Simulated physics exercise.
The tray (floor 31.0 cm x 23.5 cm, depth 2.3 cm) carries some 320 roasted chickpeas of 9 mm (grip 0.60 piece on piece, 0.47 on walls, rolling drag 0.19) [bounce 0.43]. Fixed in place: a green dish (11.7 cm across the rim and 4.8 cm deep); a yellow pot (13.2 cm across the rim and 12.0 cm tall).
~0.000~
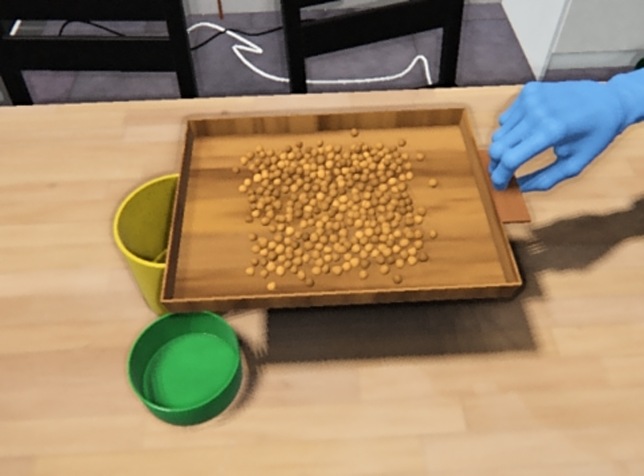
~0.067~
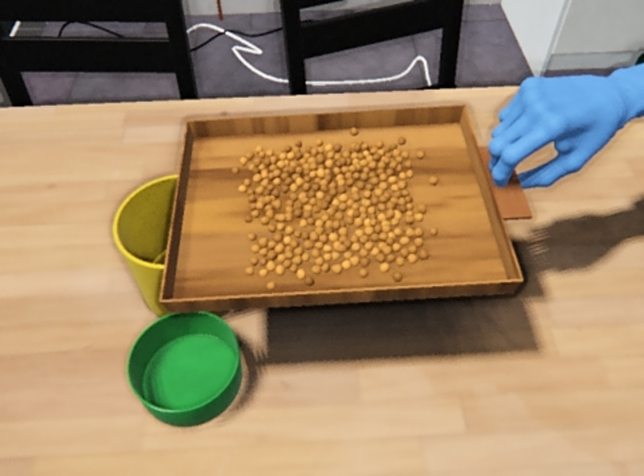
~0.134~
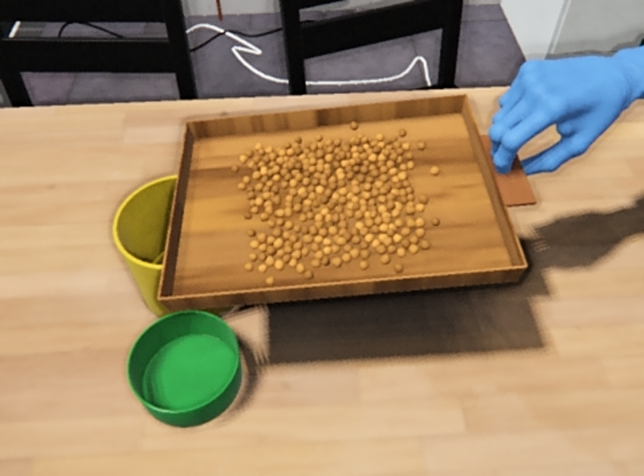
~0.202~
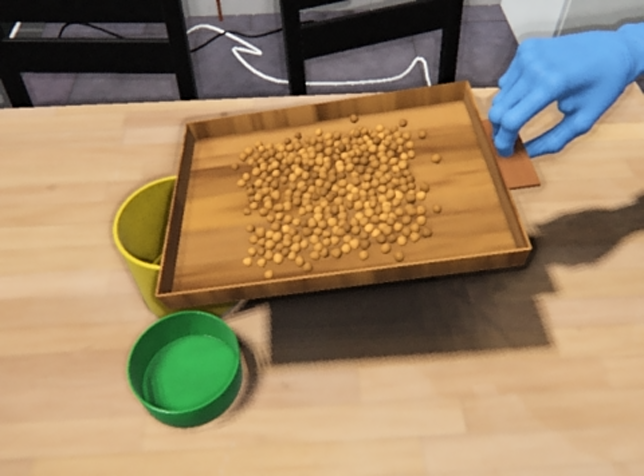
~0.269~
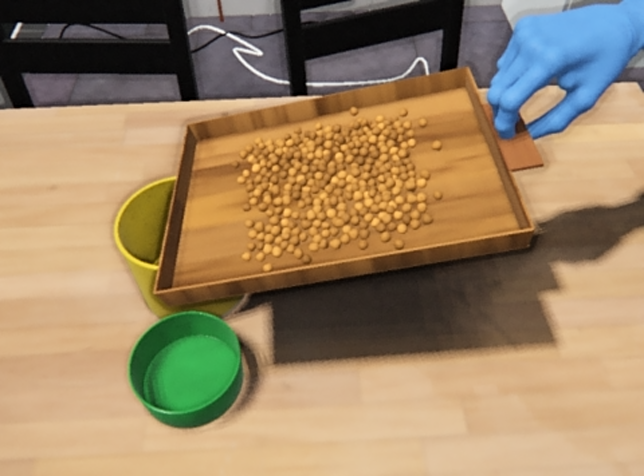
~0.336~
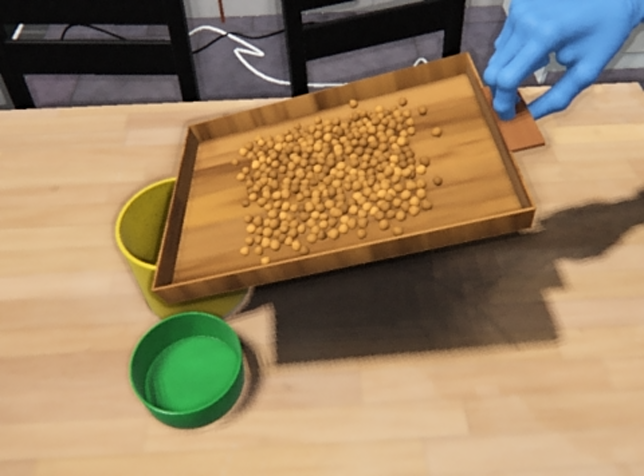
The tray of roasted chickpeas tilts down to the left as a blue-gloved hand lifts its right side.
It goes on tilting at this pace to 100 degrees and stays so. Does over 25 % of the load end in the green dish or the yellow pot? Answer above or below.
Share caught, set against 25 %: Above.
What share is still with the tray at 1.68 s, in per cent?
Roughly 90 per cent.
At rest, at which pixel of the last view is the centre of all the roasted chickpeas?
At about (175, 235).
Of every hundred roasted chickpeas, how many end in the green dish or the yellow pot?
Roughly 35 per cent.
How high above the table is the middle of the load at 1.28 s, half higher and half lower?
About 24 cm.
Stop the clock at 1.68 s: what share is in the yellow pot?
Near 5 per cent so far.
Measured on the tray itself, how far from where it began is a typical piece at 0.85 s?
Some 10 cm.
Then, at 0.85 s, tilt 44 degrees; tray 100 %; middle of all pieces on or above the table near (223, 142).
Then, at 1.28 s, tilt 68 degrees; tray 95 %; middle of all pieces on or above the table near (194, 131).
Then, at 1.68 s, tilt 91 degrees; yellow pot 5 %, tray 90 %; middle of all pieces on or above the table near (169, 131).
After 2.06 s, tilt 100 degrees; yellow pot 30 %, tray 5 %, outside 50 %, in the air 10 %; middle of all pieces on or above the table near (164, 221).
At rest (2.9 s), yellow pot 35 %, outside 65 %.
